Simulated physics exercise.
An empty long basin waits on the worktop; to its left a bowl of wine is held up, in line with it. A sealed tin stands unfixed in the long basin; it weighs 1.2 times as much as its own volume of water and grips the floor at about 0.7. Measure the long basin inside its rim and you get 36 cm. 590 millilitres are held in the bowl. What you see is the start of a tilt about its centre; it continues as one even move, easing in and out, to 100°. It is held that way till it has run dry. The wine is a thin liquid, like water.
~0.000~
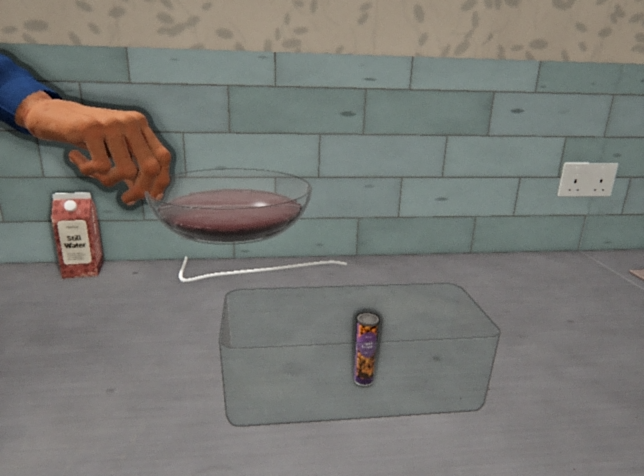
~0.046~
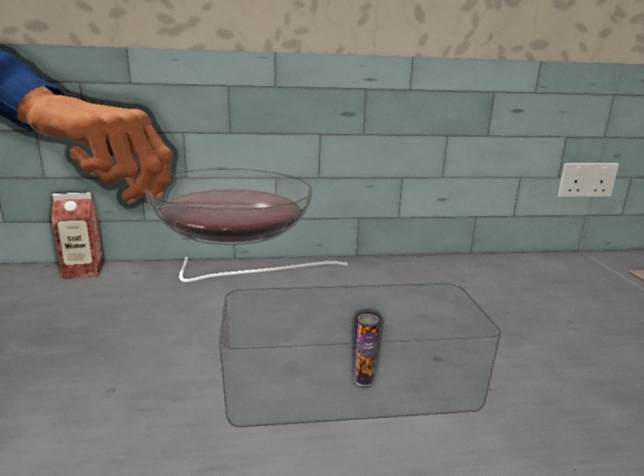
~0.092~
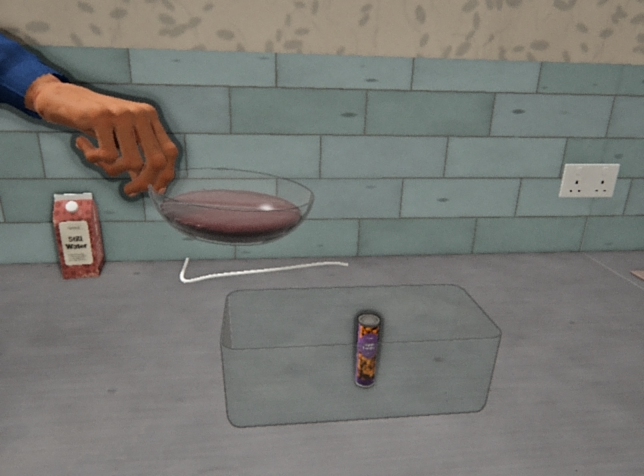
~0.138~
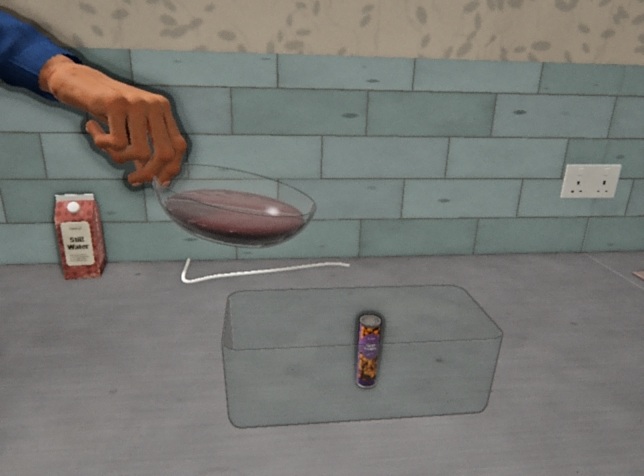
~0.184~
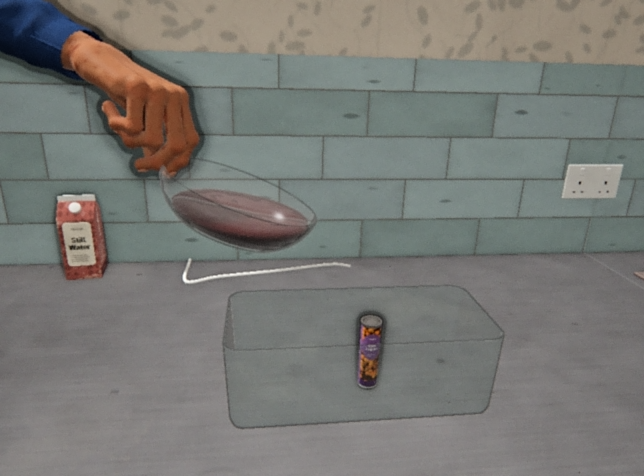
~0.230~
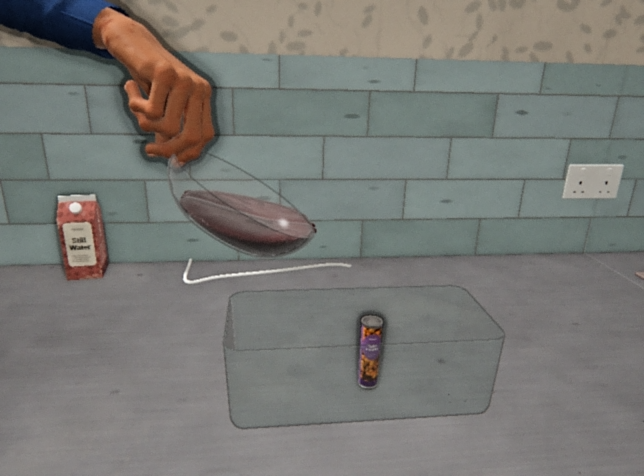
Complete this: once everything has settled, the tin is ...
Once everything has settled, the tin is lying over.
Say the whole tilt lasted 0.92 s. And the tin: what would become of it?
The tin stays on its base.
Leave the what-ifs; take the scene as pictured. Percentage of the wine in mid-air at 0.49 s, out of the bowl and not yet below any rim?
It comes to about 36 percent.
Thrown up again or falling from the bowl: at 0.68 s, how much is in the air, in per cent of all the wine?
Close to 2 in every hundred parts.
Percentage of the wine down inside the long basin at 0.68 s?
Near 98 per cent of the total.
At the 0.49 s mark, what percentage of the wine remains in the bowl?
Remaining: Near 1 % of the total.
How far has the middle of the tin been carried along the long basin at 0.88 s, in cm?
The tin is about 8 cm from where it started.
Then, 0.49 s in, the tilt is 92° and 1 per cent is still to pour; the tin stands where it began.
Then, 0.68 s in, the tilt is 100° and 0 per cent is still to pour; the tin leans 22°.
Then, 0.88 s in, the tilt is 100° and 0 per cent is still to pour; the tin lies on its side.
Then, 1.10 s in, the tilt is 100° and 0 per cent is still to pour; the tin lies on its side.
Finally, the tin lies on its side.
